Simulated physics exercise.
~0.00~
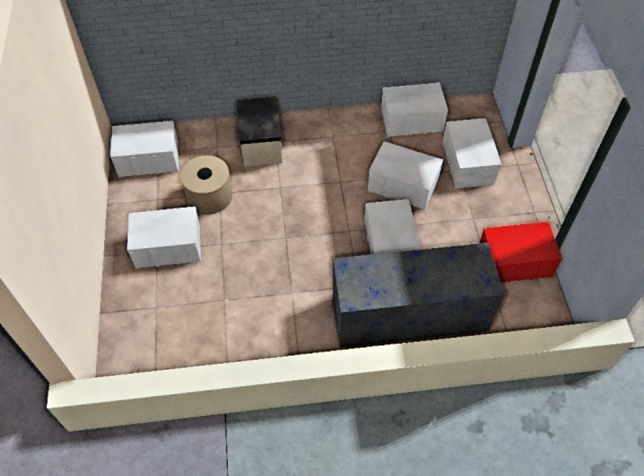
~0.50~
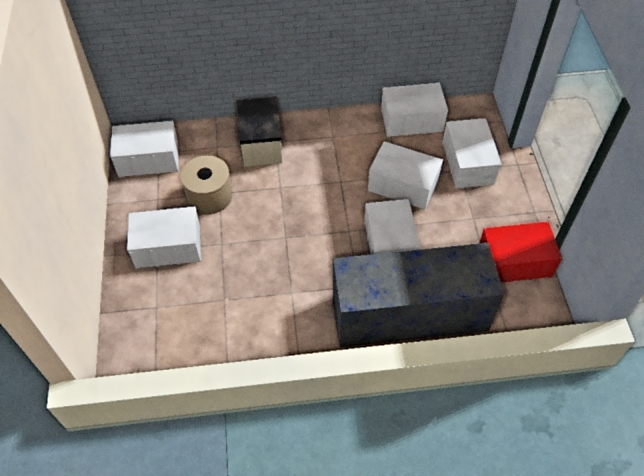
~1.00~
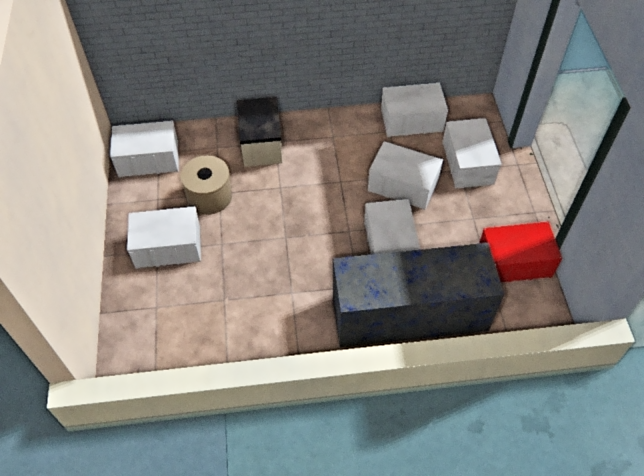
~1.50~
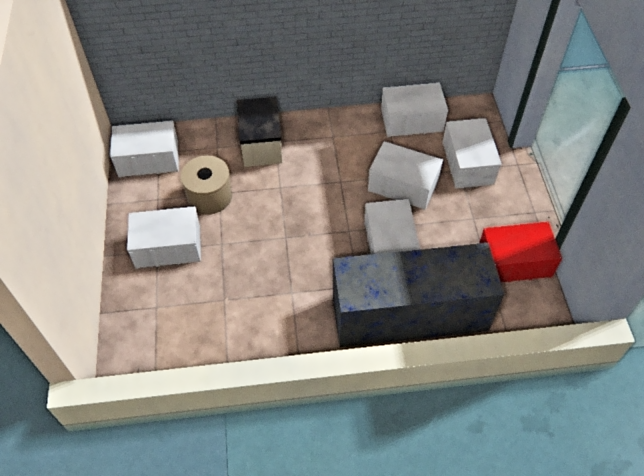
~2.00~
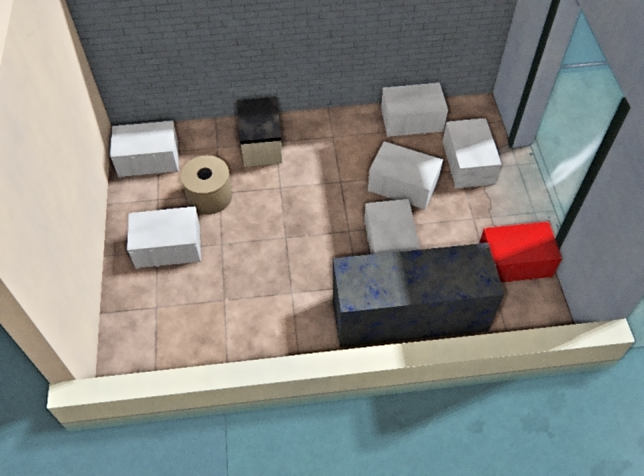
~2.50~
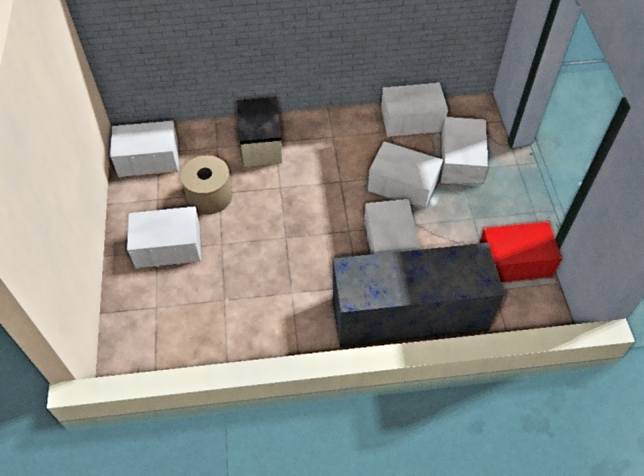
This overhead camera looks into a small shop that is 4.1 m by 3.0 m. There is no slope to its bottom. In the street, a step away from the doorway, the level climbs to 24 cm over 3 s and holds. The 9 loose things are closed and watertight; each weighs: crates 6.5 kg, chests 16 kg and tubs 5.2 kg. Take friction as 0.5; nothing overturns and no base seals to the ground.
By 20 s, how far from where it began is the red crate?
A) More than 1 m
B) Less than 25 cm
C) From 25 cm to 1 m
More than 1 m.
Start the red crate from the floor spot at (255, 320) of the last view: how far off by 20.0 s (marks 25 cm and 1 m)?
By then it edges a bit.
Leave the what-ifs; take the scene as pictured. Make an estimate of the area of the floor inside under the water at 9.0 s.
About 12.0 m2.
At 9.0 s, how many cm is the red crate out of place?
It is about 40 cm out of place by then.
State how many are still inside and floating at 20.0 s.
Of them, 9.
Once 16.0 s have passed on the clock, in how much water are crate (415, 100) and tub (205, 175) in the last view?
Depths: Near 18 cm, then near 26 cm.
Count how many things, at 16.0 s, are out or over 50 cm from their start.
I make it 9 by then.
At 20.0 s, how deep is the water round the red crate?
I'd put it at about 24 cm.
After 4.0 s the red crate is near (532, 279), 0.4 m from its start, aground; 1 afloat.
After 9.0 s the red crate is near (535, 280), 0.4 m from its start, afloat; 9 afloat.
After 16.0 s the red crate is near (323, 204), 1.8 m from its start, afloat; 9 afloat.
After 20.0 s the red crate is near (273, 224), 2.2 m from its start, afloat; 9 afloat.
